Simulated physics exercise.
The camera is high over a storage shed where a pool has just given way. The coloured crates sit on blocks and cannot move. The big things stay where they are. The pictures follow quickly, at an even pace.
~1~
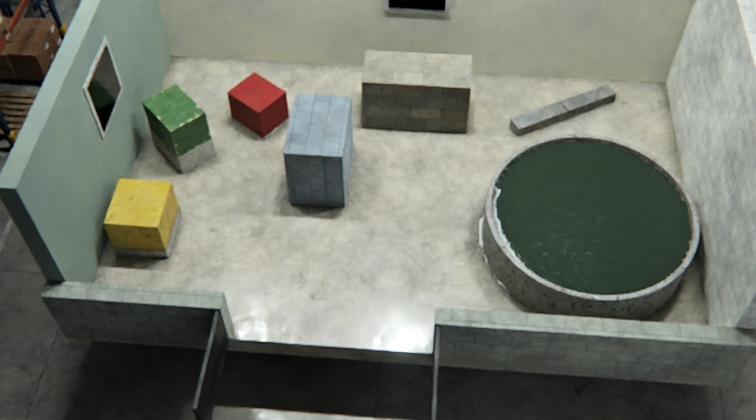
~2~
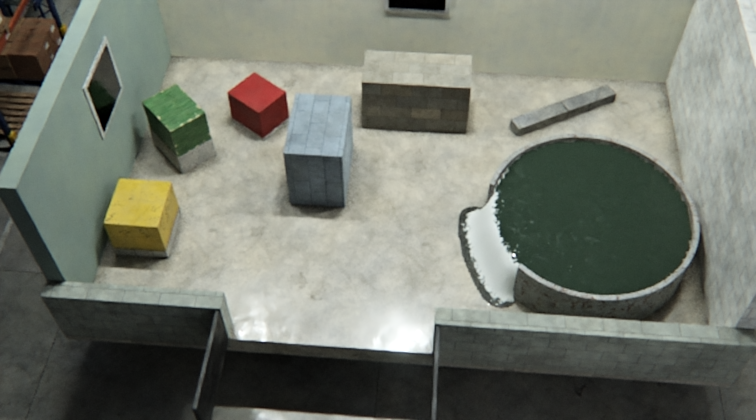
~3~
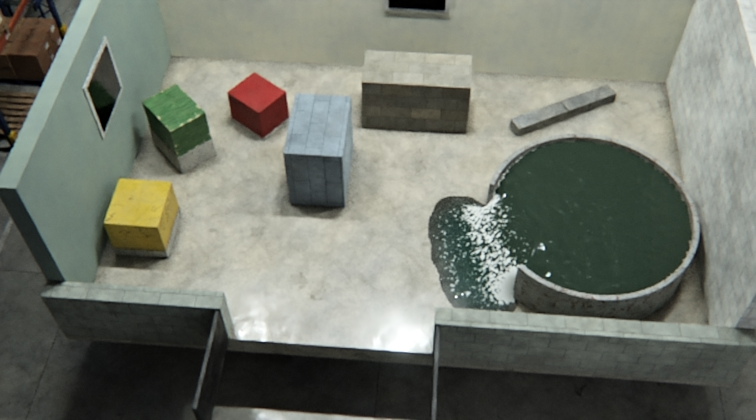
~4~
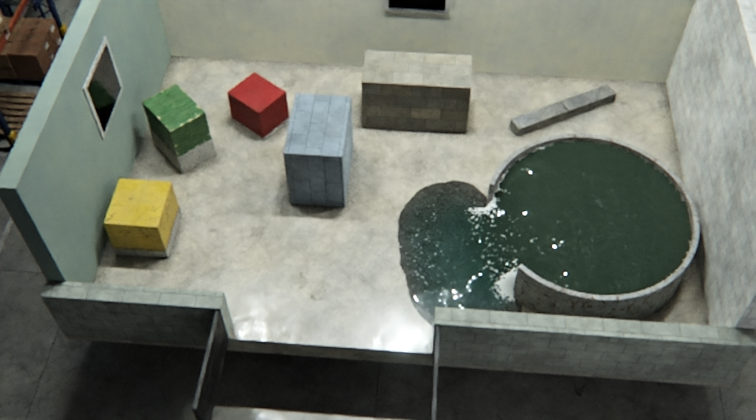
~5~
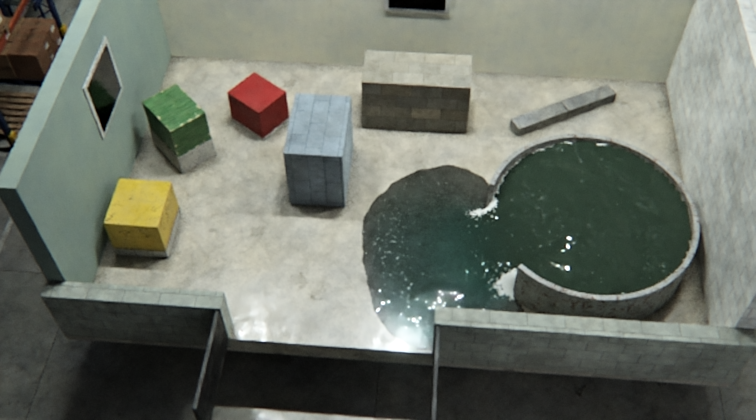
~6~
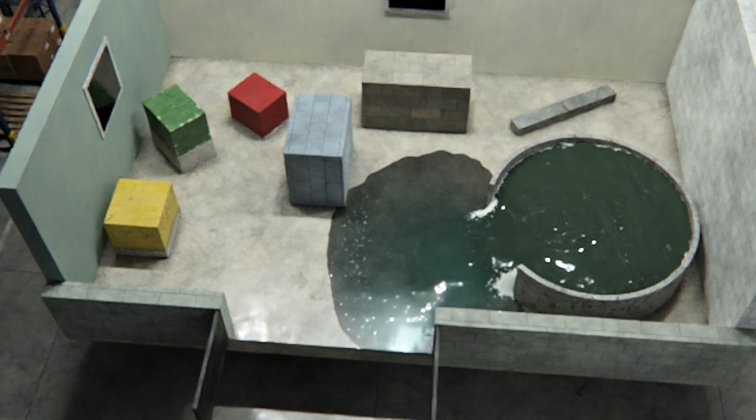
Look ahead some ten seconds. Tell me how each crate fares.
One by one: The yellow crate is wetted; the green crate escapes dry; the red crate is wetted.
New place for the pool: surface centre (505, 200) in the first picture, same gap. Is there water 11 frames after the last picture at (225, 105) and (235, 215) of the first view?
In that order: Not flooded, under water.
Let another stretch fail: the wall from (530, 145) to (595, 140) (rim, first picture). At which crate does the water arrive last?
The yellow-painted one.
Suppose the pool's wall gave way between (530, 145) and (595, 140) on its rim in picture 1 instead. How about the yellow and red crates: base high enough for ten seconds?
My reading: The yellow crate is spared, the red crate is wetted.
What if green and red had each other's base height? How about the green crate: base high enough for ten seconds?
One by one: Green crate gets wet.
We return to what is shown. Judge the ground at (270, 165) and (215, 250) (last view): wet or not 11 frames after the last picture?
In that order: No water, awash.
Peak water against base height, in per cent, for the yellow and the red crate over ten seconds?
Roughly 180 per cent, then 270 per cent.
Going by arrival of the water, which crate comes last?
The one in red.
A moment on, water covers 35 % of the floor; the yellow crate not reached, the green crate not reached, the red crate not reached.
Next, water covers 45 % of the floor; the yellow crate water round its plinth, the green crate water round its plinth, the red crate not reached.
Then, water covers 60 % of the floor; the yellow crate water round its plinth, the green crate water round its plinth, the red crate water round its plinth.
Later, water covers 80 % of the floor; the yellow crate water round its plinth, the green crate water round its plinth, the red crate water round its plinth.
In the end, water covers 100 % of the floor; the yellow crate was topped, the green crate stayed above the water, the red crate was topped.
